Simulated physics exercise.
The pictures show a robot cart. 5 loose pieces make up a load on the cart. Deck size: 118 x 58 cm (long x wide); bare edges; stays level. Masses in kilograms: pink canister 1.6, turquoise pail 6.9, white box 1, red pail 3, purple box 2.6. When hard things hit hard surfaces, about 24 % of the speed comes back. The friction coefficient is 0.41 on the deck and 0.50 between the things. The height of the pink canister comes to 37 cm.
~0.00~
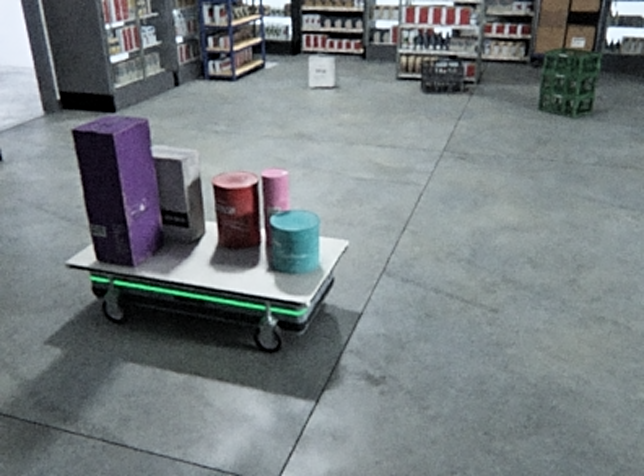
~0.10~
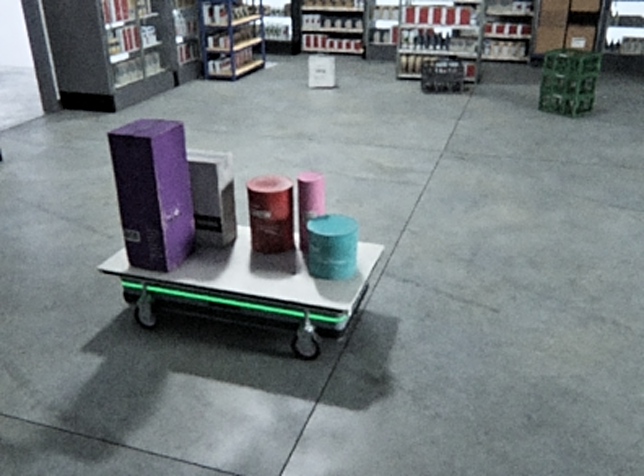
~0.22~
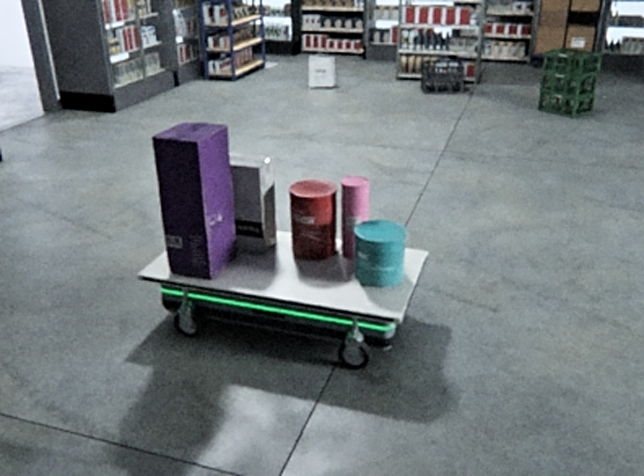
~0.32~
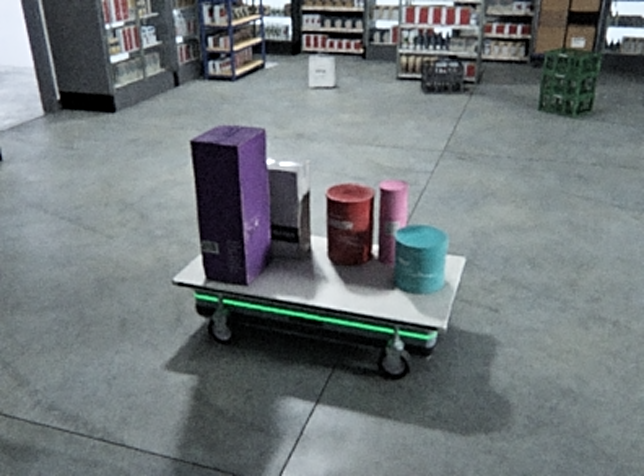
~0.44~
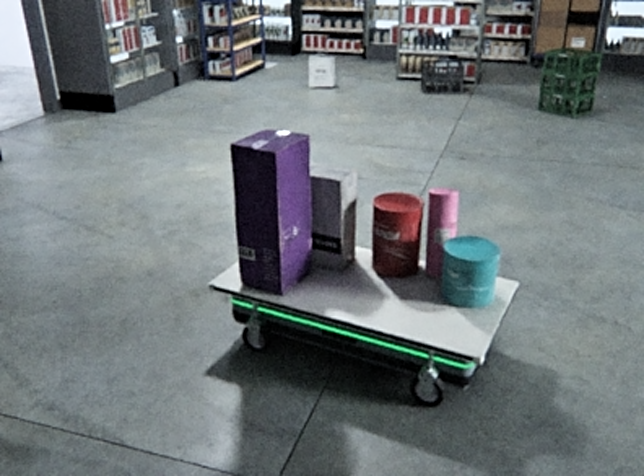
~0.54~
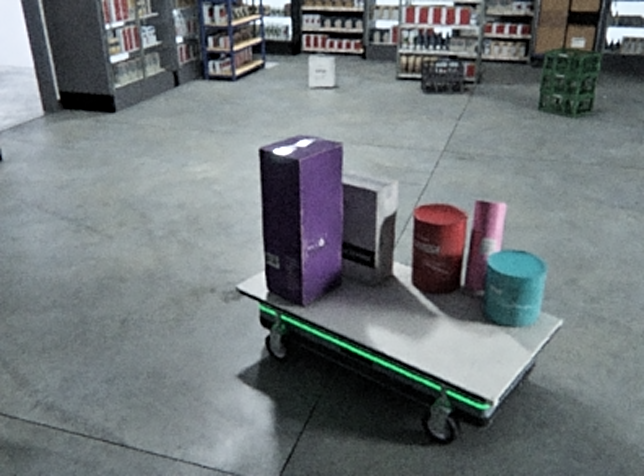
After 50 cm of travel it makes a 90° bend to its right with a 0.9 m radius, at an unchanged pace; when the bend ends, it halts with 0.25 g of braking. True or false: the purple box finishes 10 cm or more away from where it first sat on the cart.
False.
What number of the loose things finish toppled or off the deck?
Total: 4.
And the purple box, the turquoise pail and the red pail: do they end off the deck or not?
At the end the purple box remains on its base, the turquoise pail leaves its base and the red pail leaves its base.
After 0.94 s, cart 169 cm along, turned 66°; turquoise pail, white box and red pail now off the deck.
After 1.24 s, cart 223 cm along, turned 90°.
By the end (2.4 s), off the deck, pink canister, turquoise pail, white box and red pail; purple box in place, give or take 10 cm.
